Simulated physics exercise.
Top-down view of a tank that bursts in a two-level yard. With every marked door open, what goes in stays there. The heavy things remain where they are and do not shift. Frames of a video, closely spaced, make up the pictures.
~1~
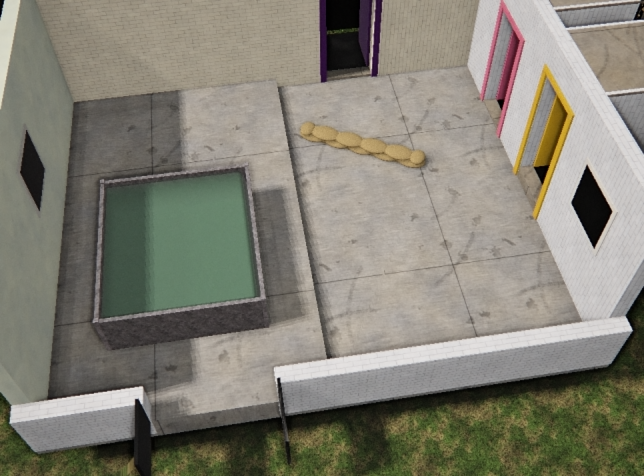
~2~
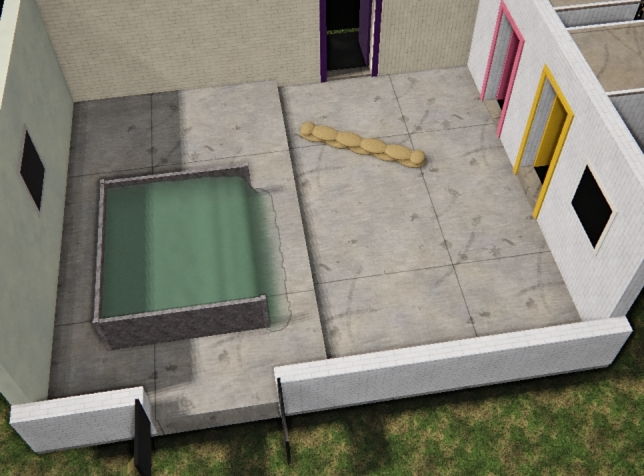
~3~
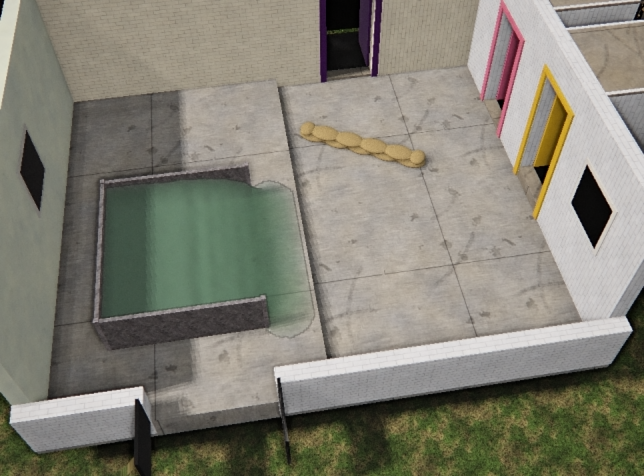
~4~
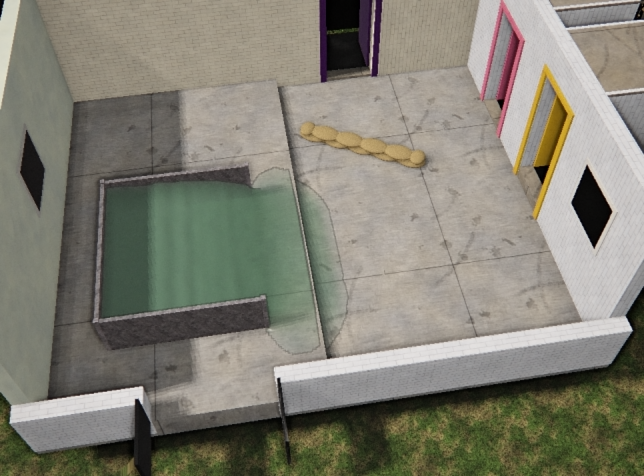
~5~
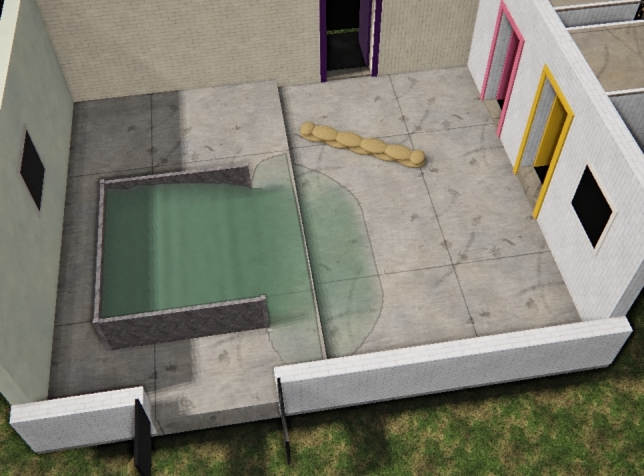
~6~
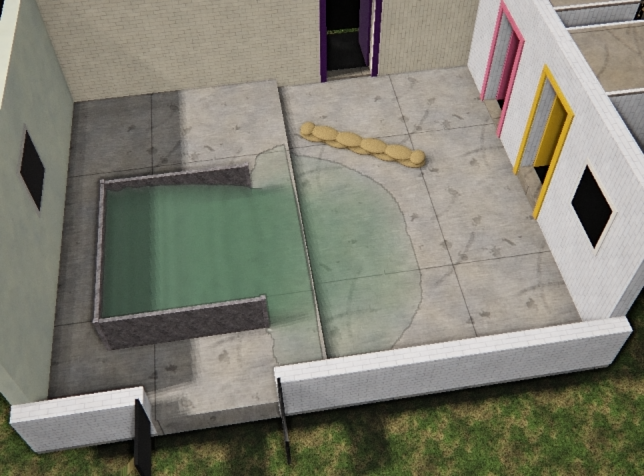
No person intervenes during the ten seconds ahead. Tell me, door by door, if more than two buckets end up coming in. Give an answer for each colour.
The yellow door will receive over two buckets. The pink door will receive over two buckets. The purple door will receive over two buckets.
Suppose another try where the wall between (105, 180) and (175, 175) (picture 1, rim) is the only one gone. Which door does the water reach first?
The purple one, I reckon.
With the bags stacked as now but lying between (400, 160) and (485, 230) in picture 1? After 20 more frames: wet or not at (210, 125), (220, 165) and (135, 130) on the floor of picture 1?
Point by point: No flooding; no flooding; no flooding.
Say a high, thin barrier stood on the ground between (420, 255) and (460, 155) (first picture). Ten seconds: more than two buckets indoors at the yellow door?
As I see it, the yellow one doesn't reach the mark.
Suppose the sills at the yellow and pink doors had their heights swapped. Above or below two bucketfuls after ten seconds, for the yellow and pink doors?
As far as I can tell, yellow tops the limit, while pink comes up short.
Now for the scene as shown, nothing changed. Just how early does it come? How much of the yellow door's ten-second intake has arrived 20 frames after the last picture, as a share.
Estimate: Some 80 per cent.
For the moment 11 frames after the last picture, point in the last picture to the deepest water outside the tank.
Around (580, 334).
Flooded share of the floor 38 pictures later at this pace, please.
I reckon around 60 %.
A moment on, water covers 40 % of the floor; the yellow door wet at the sill, nothing in, the pink door not reached, the purple door not reached.
Next, water covers 45 % of the floor; the yellow door under two buckets in, the pink door wet at the sill, nothing in, the purple door not reached.
Then, water covers 50 % of the floor; the yellow door far over two buckets in, the pink door under two buckets in, the purple door not reached.
Later, water covers 60 % of the floor; the yellow door far over two buckets in, the pink door over two buckets in, the purple door under two buckets in.
In the end, water covers 60 % of the floor; the yellow door far over two buckets in, the pink door far over two buckets in, the purple door over two buckets in.
